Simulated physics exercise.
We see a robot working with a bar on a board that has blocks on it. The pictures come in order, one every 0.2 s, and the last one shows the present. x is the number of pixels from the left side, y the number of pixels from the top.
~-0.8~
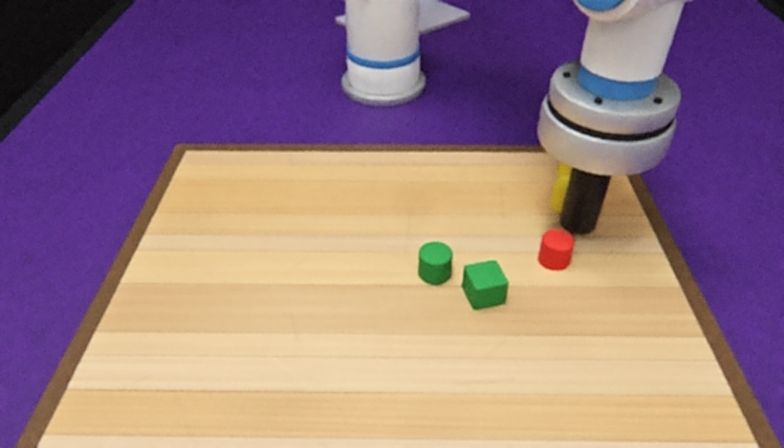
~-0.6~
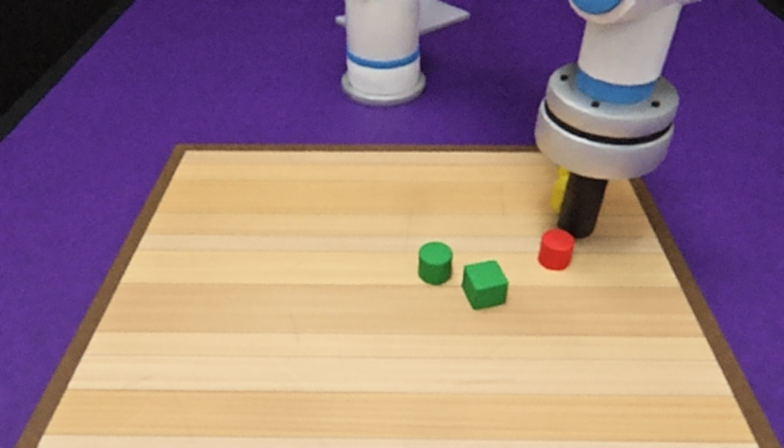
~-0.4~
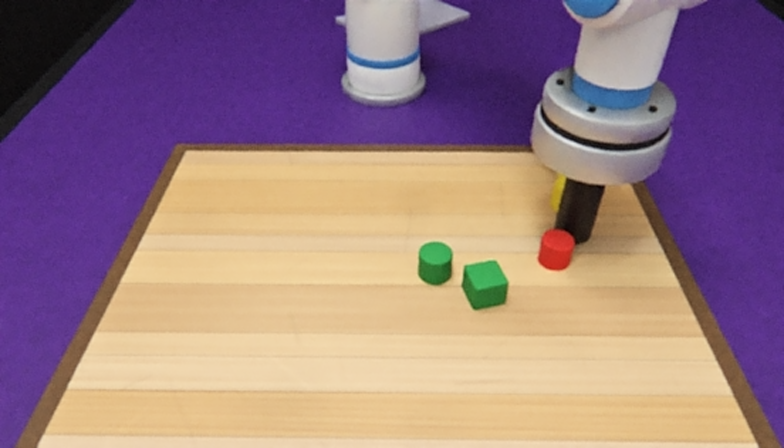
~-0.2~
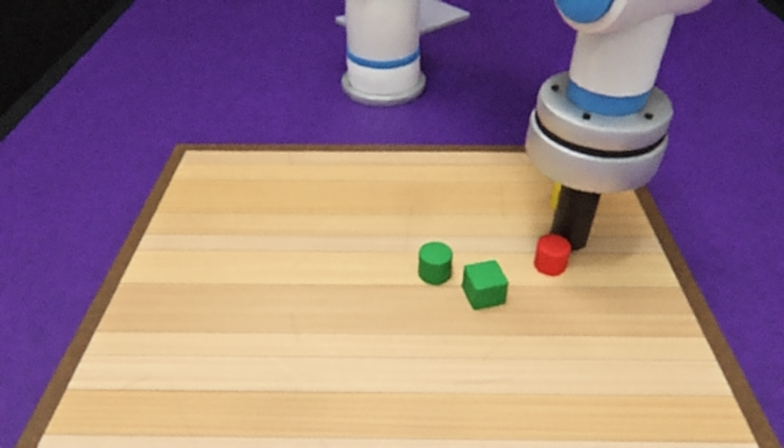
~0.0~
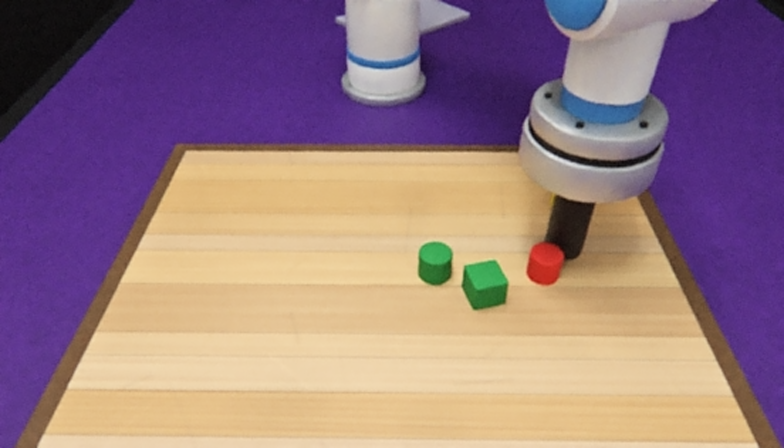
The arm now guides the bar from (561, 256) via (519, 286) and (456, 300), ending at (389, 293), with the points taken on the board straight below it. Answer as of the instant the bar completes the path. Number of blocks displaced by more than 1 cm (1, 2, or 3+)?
Two of them.
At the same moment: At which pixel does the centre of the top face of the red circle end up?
By then it is at (499, 304).
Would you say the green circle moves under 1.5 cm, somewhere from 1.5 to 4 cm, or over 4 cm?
Less than 1.5 cm.
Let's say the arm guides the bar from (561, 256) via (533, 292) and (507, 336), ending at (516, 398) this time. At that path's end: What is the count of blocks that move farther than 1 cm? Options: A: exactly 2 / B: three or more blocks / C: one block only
A: Exactly 2.
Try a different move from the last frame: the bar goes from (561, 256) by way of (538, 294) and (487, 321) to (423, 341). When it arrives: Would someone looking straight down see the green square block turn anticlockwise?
I believe not.
On the path given first. One third of the way, bar (519, 278); green square block (476, 278), turned 45° clockwise; red circle (511, 290).
Two thirds of the way, bar (456, 292); green square block (414, 288), turned 55° clockwise; red circle (499, 304).
At the end, bar (388, 285); green circle unmoved; green square block (358, 295); red circle (499, 304).
